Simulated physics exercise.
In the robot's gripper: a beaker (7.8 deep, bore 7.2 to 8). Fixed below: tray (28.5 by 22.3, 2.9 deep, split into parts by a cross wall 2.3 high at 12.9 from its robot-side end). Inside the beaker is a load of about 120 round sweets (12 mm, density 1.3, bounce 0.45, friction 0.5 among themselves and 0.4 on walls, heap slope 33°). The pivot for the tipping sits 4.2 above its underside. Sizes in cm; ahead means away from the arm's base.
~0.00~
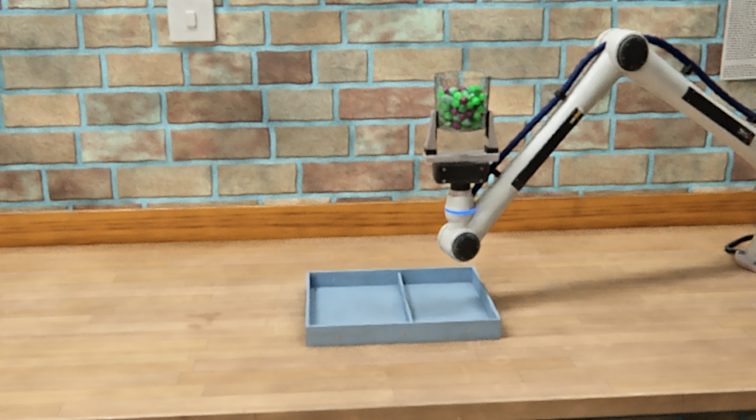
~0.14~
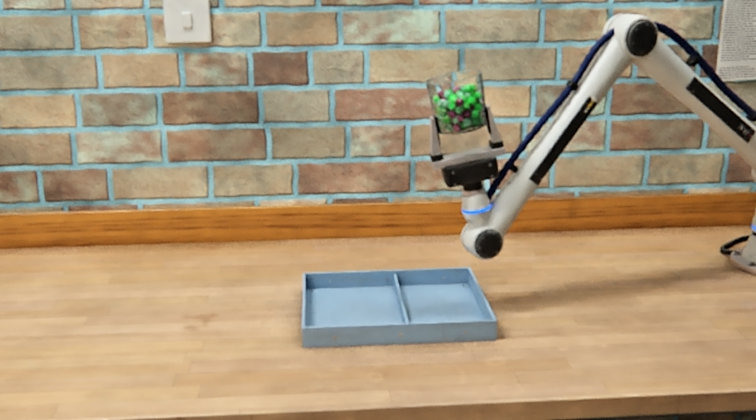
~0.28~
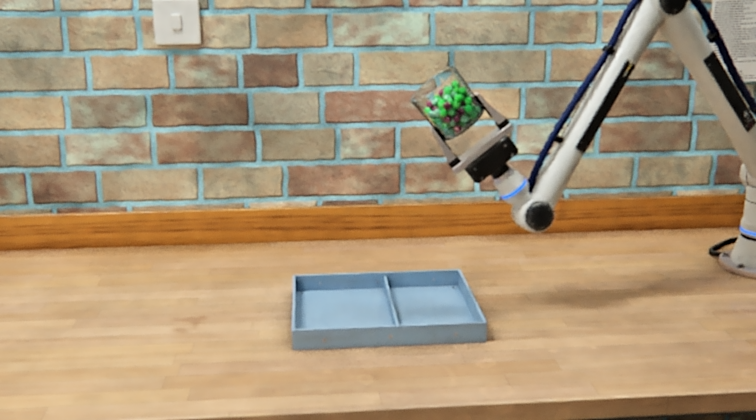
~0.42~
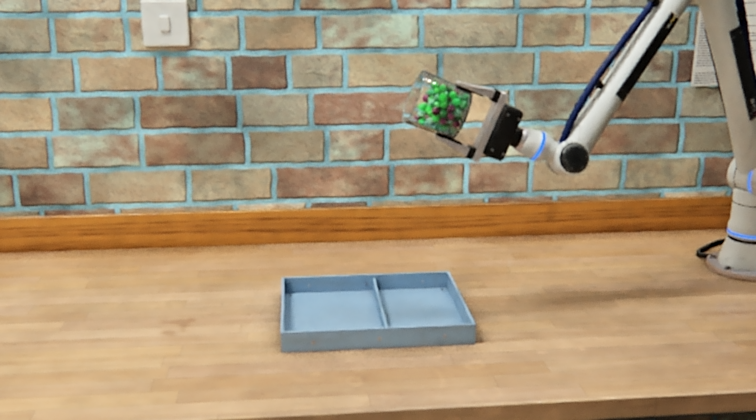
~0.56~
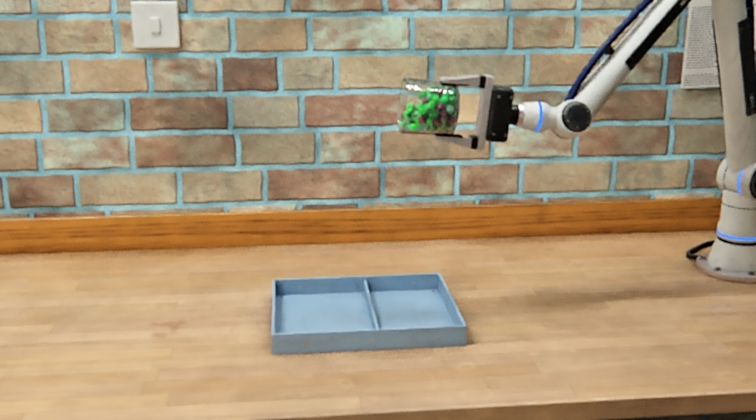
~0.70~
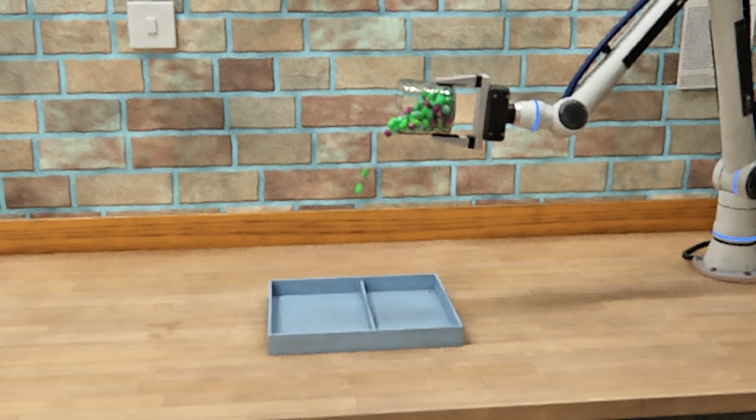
Green and dark sweets in a clear beaker sliding toward its mouth as a robot arm tips it left, a few dropping out.
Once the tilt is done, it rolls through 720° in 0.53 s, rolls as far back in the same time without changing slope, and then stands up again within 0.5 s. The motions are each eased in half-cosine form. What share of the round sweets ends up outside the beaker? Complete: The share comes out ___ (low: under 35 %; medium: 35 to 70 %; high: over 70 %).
The share comes out medium.
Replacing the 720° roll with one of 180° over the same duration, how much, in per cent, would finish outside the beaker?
It would be roughly 45 percent.
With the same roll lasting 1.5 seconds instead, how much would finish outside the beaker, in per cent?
About 85 %.
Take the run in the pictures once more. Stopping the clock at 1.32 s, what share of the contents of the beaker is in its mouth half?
I'd say about 35 %, give or take.
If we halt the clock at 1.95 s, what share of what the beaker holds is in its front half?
About 50 %.
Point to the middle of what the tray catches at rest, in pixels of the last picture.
Centre: Close to (330, 318).
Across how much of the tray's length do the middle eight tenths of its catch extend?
Spread length: Approx. 18 cm.
After 1.32 s, tipped 85°, highest piece 37 above the table; 86 in the beaker, 16 in the far-side part, 5 on the table or floor, 4 in the robot-side part, 12 in flight or on a rim.
After 1.95 s, tipped 59°, highest piece 35 above the table; 61 in the beaker, 26 in the far-side part, 17 on the table or floor, 10 in the robot-side part, 9 in flight or on a rim.
After 2.46 s, upright, highest piece 36 above the table; 60 in the beaker, 32 in the far-side part, 20 on the table or floor, 11 in the robot-side part.
After 3.16 s, upright, highest piece 36 above the table; 60 in the beaker, 32 in the far-side part, 20 on the table or floor, 11 in the robot-side part.
In the end, 60 in the beaker, 32 in the far-side part, 20 on the table or floor, 11 in the robot-side part. That is 51 % outside the beaker.
